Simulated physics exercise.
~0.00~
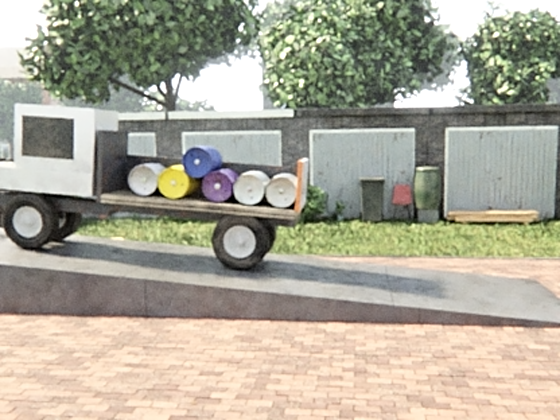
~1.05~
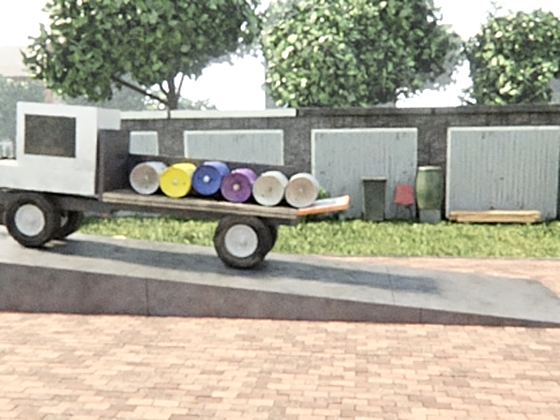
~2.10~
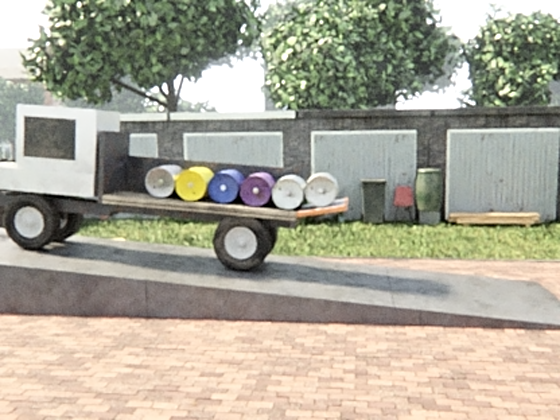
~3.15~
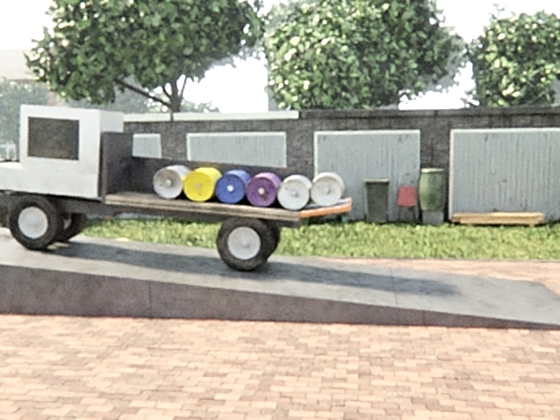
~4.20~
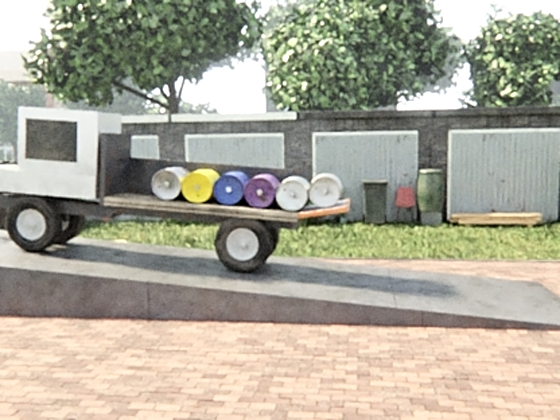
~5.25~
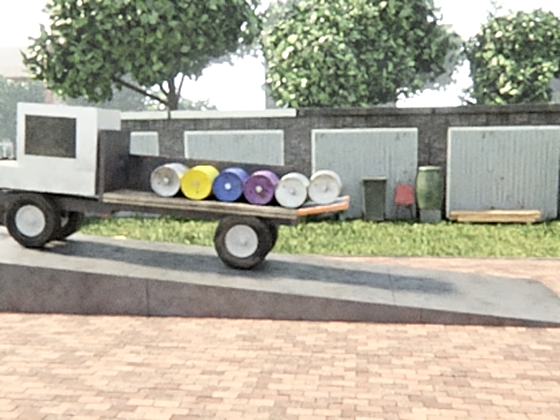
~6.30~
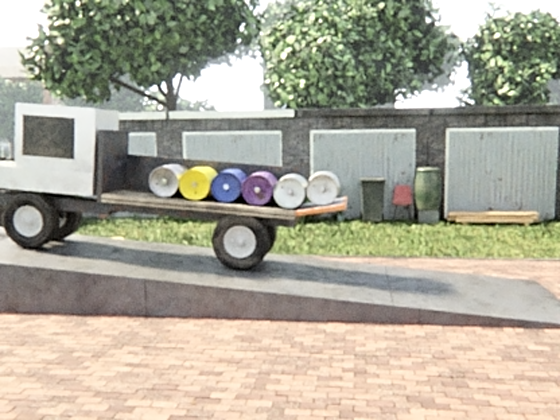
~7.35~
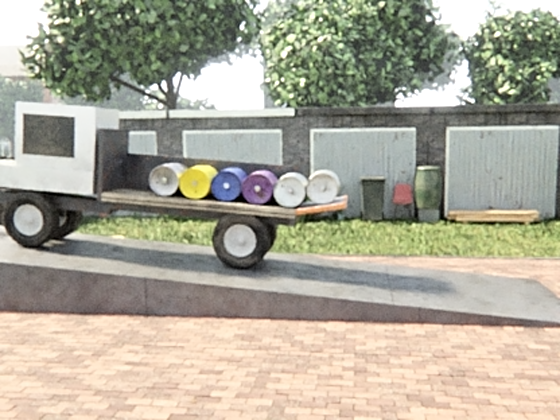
To begin with, a flatbed truck stands on a sloping ramp, its tail to the right, carrying white, yellow and purple kegs in a row with a blue one perched on top, behind an upright tailgate. The tailgate drops open, and the blue keg sinks down between the yellow and purple ones as the purple rolls right. The row then shifts a little farther toward the open end, the kegs turning as they go. They come to a stop side by side near the lowered gate. All six stay on the bed, lying still, and none falls off.
